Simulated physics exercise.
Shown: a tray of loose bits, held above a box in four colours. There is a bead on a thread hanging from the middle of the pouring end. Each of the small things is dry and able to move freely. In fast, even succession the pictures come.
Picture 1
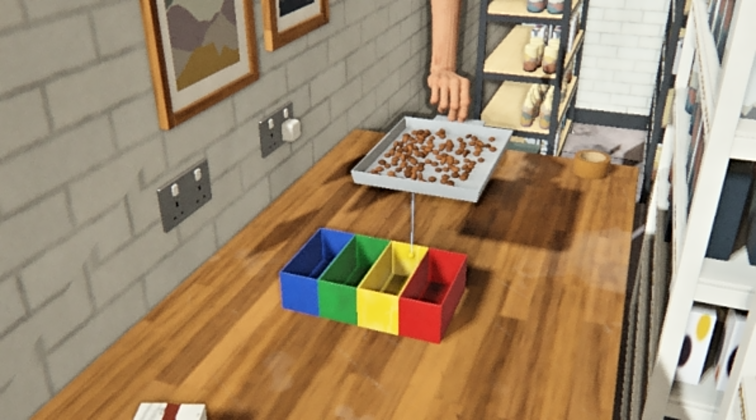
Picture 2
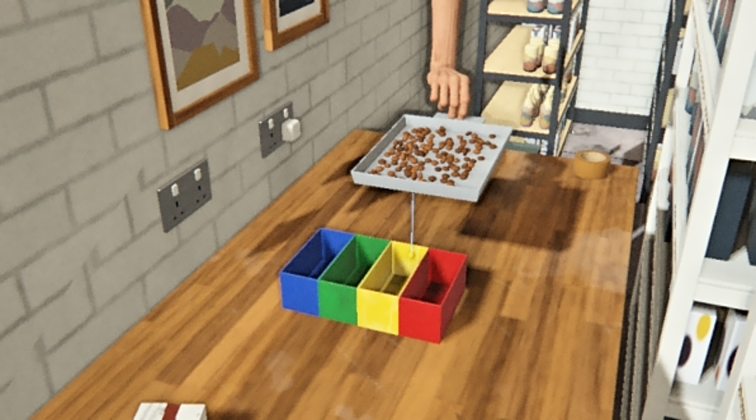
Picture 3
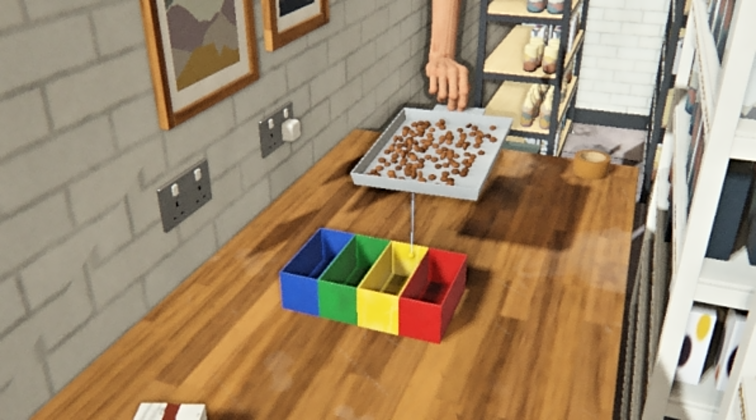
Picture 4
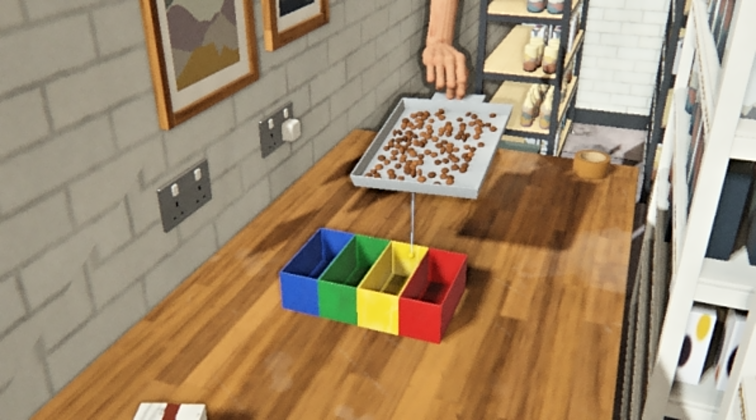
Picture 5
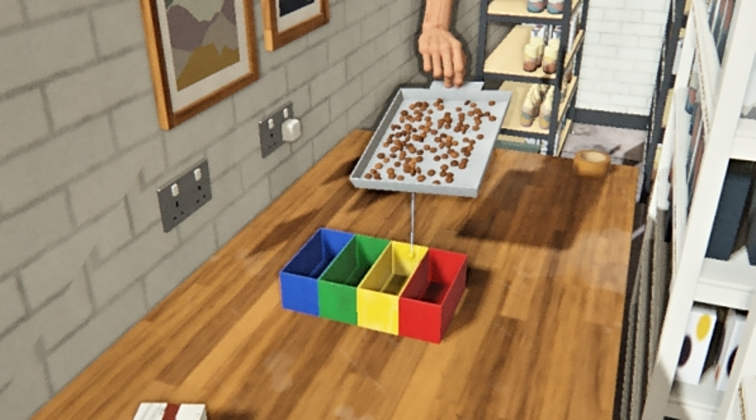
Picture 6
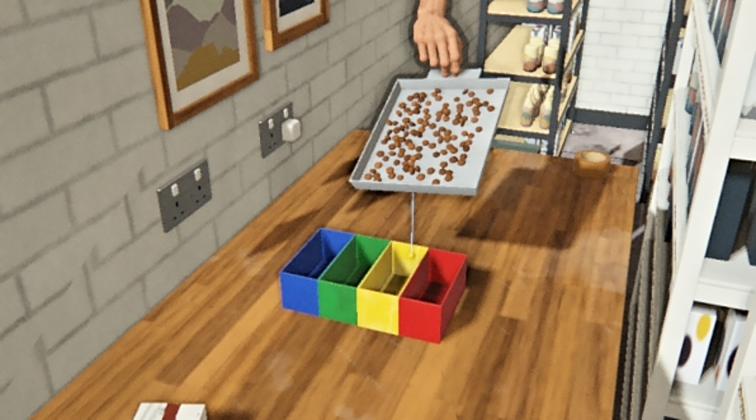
On a wooden worktop beside a pale brick wall, a hand holds a grey tray of small brown pieces above a box with blue, green, yellow and red compartments. The hand gradually raises the tray's far end, steepening its slope toward the box, while the pieces stay scattered across it.
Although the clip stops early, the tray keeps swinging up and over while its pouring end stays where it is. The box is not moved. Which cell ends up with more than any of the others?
The green cell.
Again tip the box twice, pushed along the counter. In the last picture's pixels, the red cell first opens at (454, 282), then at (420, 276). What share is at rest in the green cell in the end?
50 %, 50 %.
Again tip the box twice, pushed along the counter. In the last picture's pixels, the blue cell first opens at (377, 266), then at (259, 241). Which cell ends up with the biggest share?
For the first spot I'd say that blue cell, and for the second spot red.
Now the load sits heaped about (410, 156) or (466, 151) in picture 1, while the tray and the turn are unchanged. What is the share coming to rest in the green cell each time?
Around 80 then around 50 per cent.
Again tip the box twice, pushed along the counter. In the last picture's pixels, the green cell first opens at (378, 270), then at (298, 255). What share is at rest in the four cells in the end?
About 100 in a hundred, then about 90 in a hundred.
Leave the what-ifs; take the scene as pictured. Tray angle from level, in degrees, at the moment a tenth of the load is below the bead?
It's turned some 80 degrees by then.
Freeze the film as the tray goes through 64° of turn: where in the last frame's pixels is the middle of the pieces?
Around (387, 170).
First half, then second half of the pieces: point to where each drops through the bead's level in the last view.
I'd place the first part at (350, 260) and the rest at (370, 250).
Soon after the last picture, tray tipped steeply; all on the tray.
A little later, tray tipped past a quarter turn; about a quarter on the tray; about a third in the green cell; a small part in the yellow cell; a small part in the blue cell; about a quarter falling or outside the box.
Later still, tray tipped past a quarter turn; about two thirds in the green cell; about a third in the yellow cell; a small part in the blue cell; a stray few in the red cell; a small part falling or outside the box.
At rest, tray tipped past a quarter turn; about two thirds in the green cell; about a third in the yellow cell; a small part in the blue cell; a stray few in the red cell; a small part outside the box.
